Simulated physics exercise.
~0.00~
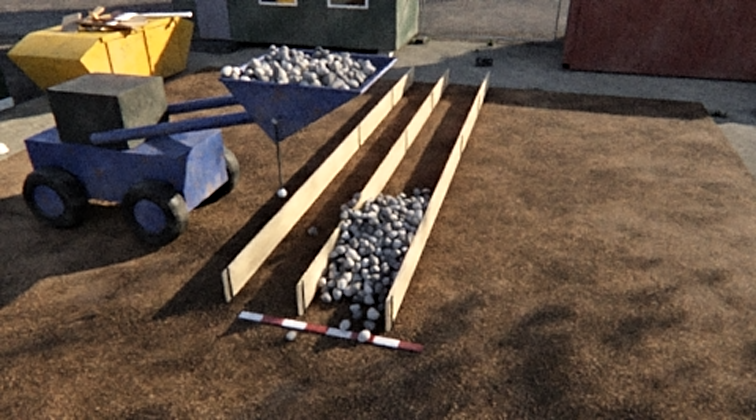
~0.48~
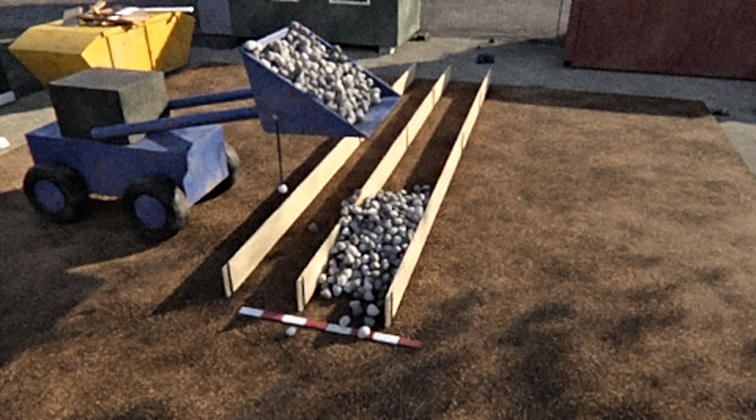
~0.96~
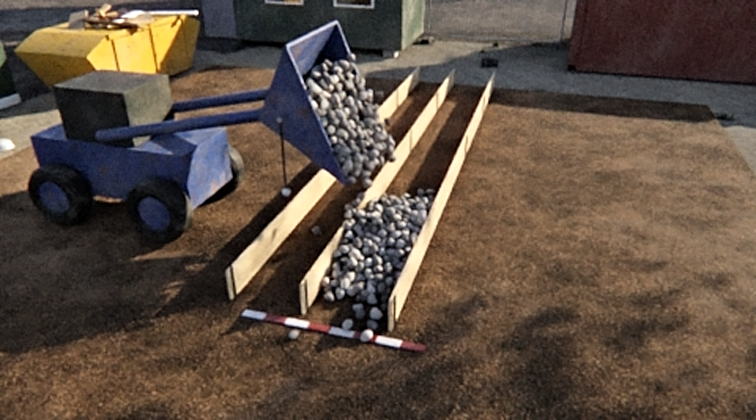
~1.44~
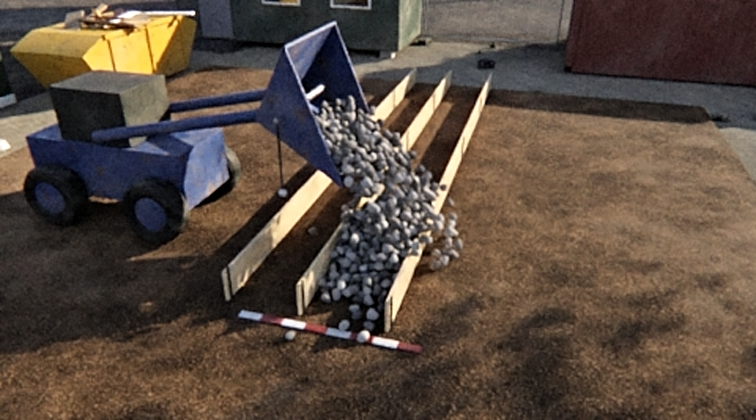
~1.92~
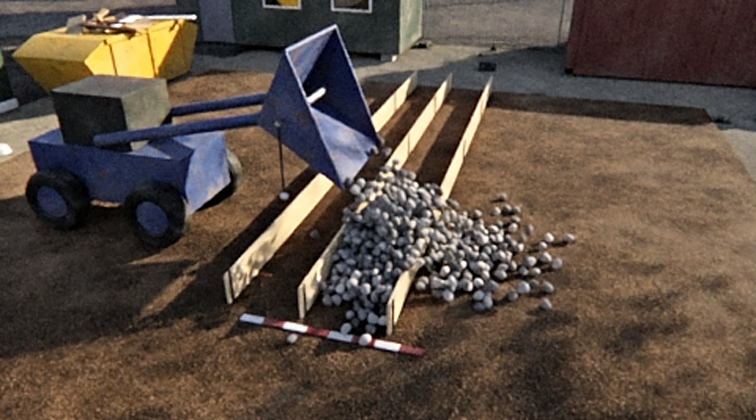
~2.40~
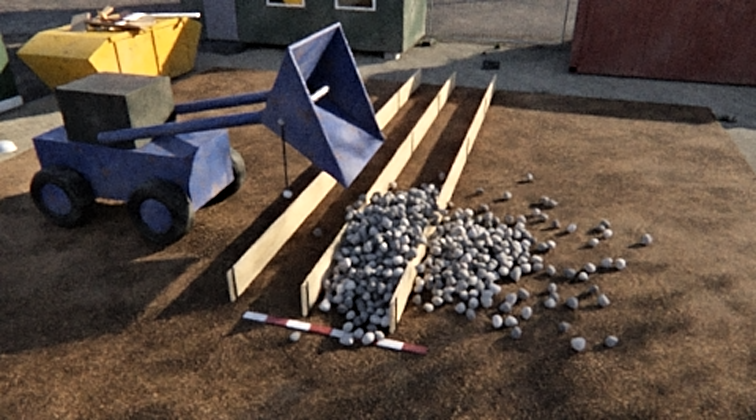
In this clip, a blue loader tips its bucket of rounded grey stones toward a bay between wooden boards already holding a pile, and the stones pour out, heap up and spill over the last board, scattering across the brown ground to the right as the bucket ends empty.
